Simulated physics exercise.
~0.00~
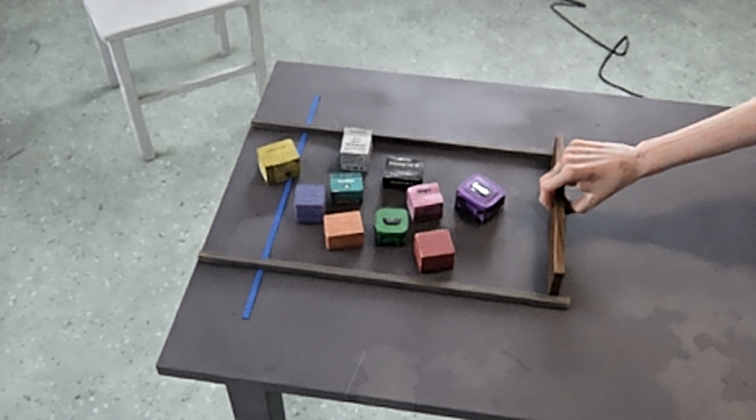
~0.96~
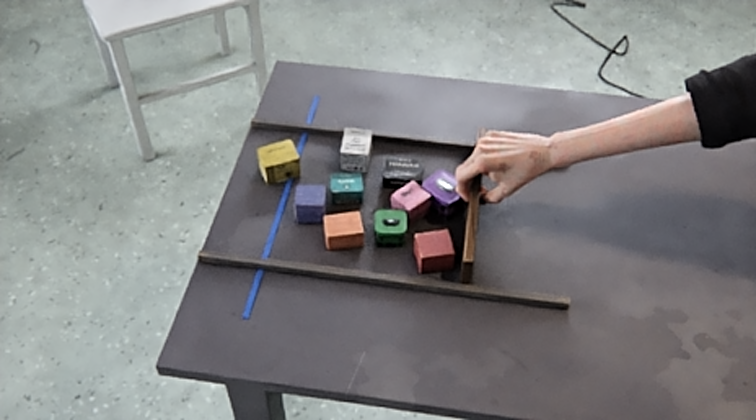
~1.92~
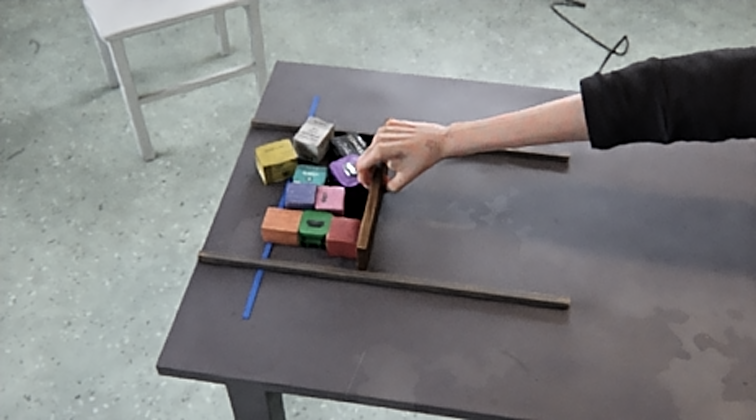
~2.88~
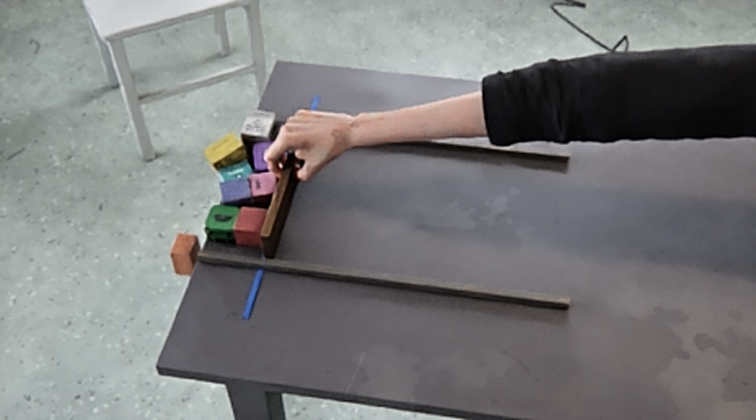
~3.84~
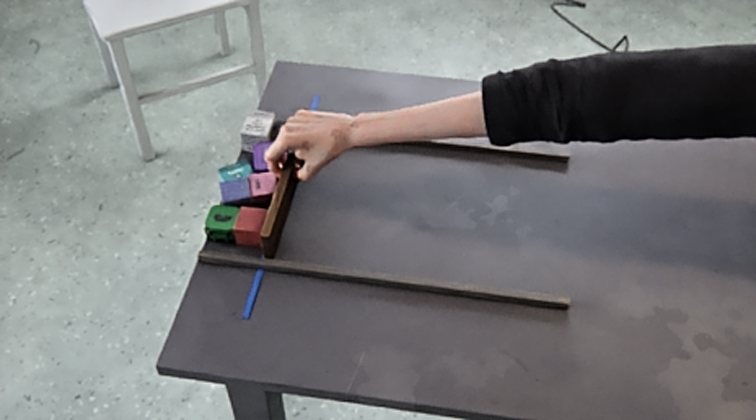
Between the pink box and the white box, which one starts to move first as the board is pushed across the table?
The pink box starts to move first, while the white box is still in its place. The white box only shifts later, as the board pushes farther left.
